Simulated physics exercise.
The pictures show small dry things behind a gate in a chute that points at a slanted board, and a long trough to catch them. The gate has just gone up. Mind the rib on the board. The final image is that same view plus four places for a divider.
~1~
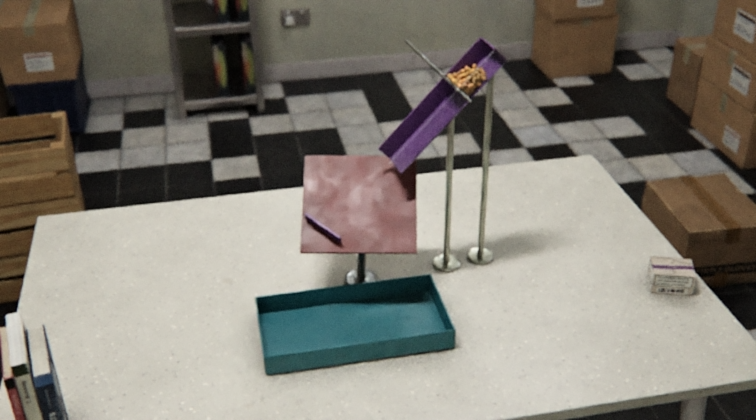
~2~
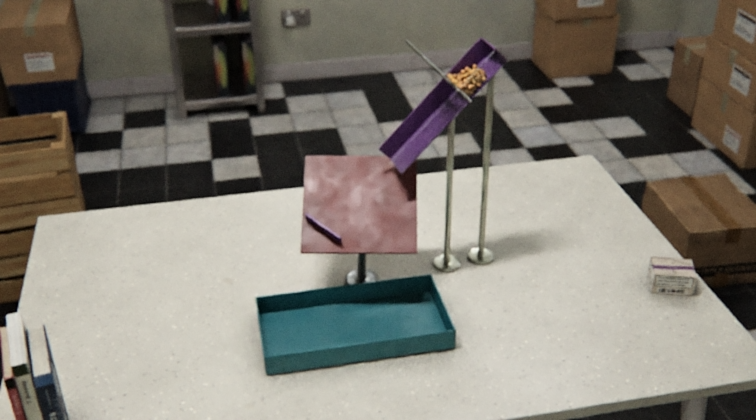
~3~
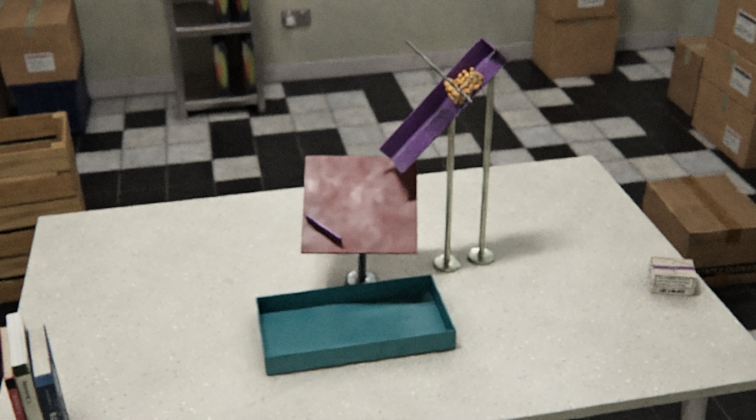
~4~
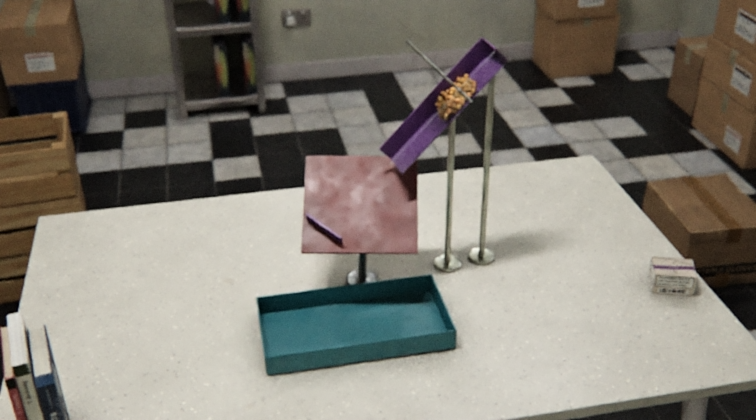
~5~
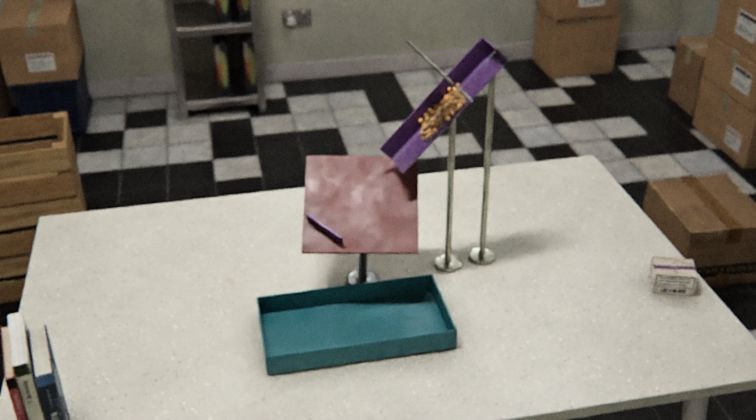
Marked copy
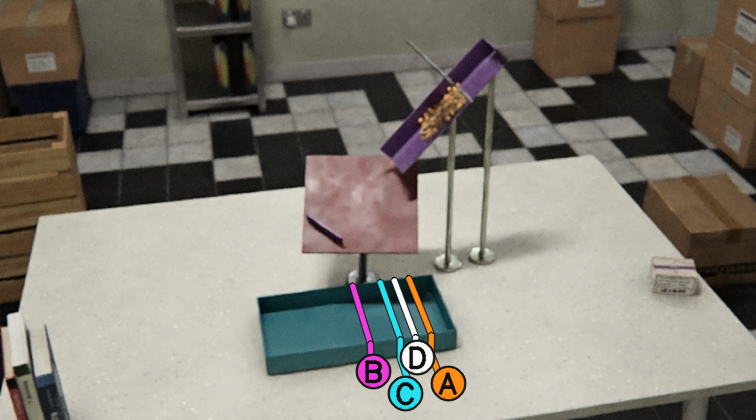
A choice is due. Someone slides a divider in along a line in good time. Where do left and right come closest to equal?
B works best here.
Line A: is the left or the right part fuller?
The left side.
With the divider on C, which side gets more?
The left side.
On the marked copy, line A crosses the front rim at (431, 334); line B crosses the front rim at (370, 342); line C crosses the front rim at (400, 338); line D crosses the front rim at (415, 336).
For line A, of what is caught, every piece on the left of the divider, not one piece on the right.
For line B, of what is caught, roughly a third on the left of the divider, roughly two thirds on the right.
For line C, of what is caught, almost all on the left of the divider, just a few on the right.
For line D, of what is caught, every piece on the left of the divider, not one piece on the right.
